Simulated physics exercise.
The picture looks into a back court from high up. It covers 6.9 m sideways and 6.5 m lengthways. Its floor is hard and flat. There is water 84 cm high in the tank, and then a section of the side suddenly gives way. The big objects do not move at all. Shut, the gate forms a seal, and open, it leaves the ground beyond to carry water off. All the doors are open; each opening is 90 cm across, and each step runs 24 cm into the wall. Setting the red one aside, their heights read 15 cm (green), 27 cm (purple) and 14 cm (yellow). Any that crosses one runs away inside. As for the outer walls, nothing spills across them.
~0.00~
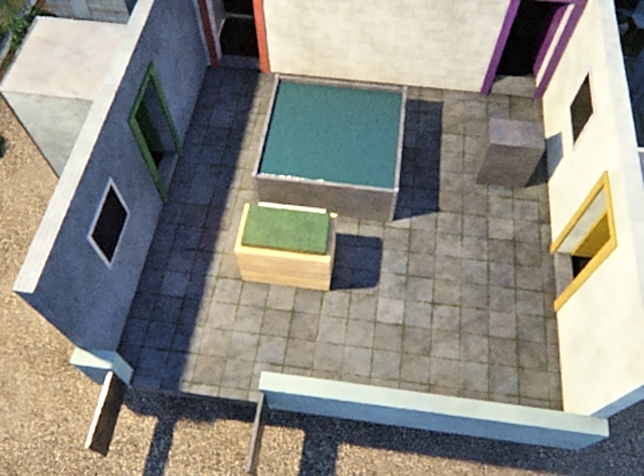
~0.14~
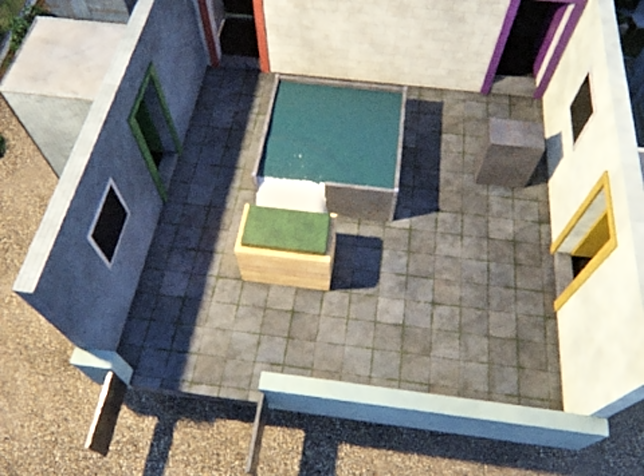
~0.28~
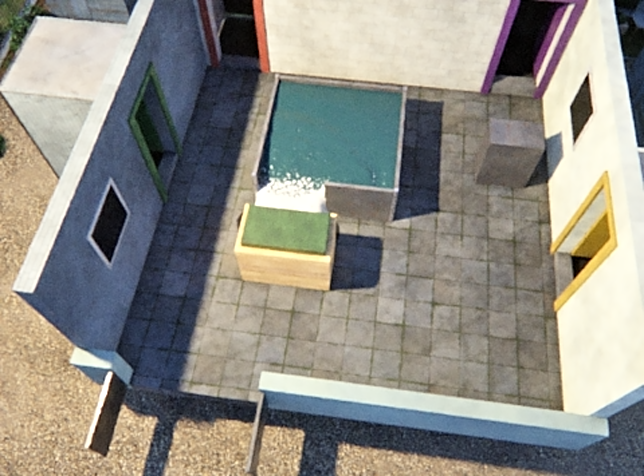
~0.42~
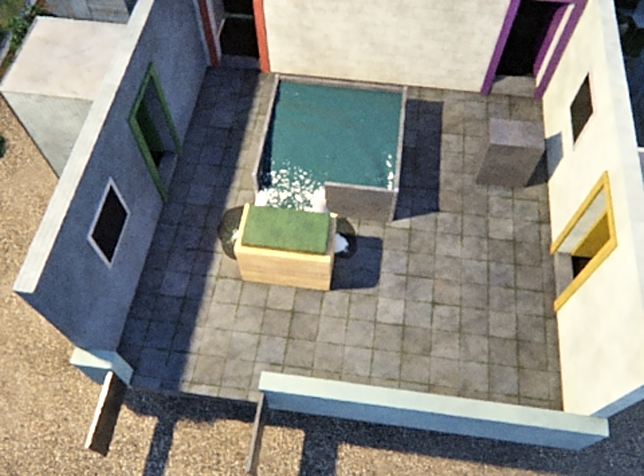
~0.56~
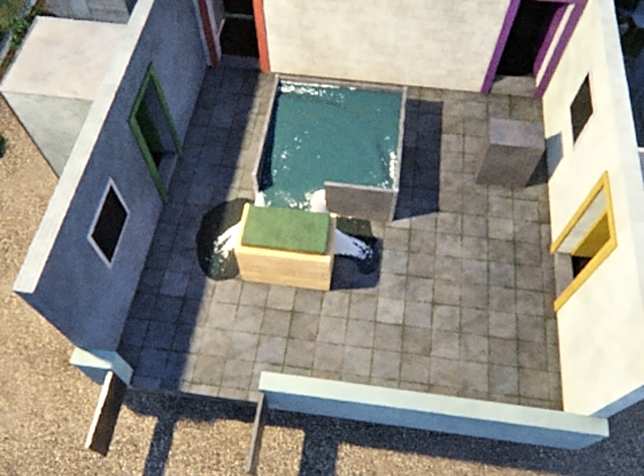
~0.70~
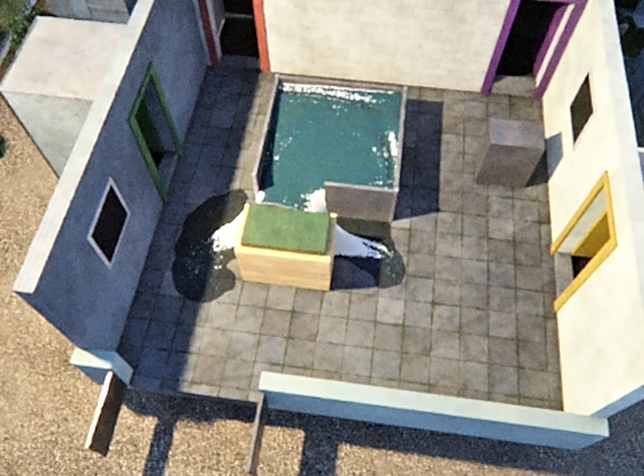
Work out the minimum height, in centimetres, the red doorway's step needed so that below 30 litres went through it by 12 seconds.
The minimum is roughly 9 cm.
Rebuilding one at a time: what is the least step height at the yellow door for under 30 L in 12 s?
Yellow: 19 cm.
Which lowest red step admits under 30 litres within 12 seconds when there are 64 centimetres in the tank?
6.5 cm.
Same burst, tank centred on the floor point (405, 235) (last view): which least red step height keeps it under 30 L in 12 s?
Then roughly 8.0 cm.
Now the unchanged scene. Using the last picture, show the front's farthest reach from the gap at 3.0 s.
Lab note: Front tip approx. (563, 427).
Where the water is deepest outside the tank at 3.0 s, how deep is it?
Around 40 centimetres.
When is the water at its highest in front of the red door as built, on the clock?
I'd say near 3.6 seconds.
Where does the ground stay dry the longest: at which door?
Door: Purple.
After 1.4 s water covers 30 % of the floor, deepest (70 cm) near (280, 232); it has not reached the red door.
After 3.0 s water covers 60 % of the floor, deepest (40 cm) near (300, 235); 9 cm at the red door, 0 litres in over its 11 cm step.
After 12.0 s water covers 100 % of the floor, deepest (14 cm) near (290, 233); 7 cm at the red door, 10 litres in over its 11 cm step.
At the red door as built, the water arrived by 2.8 s and peaked near 14 cm at 3.6 s.
Run again over the same 12 s with other heights there, 44 litres in over 8 cm, 14 litres over 10.5 cm. The limit of 30 litres is kept from about 9 cm up.
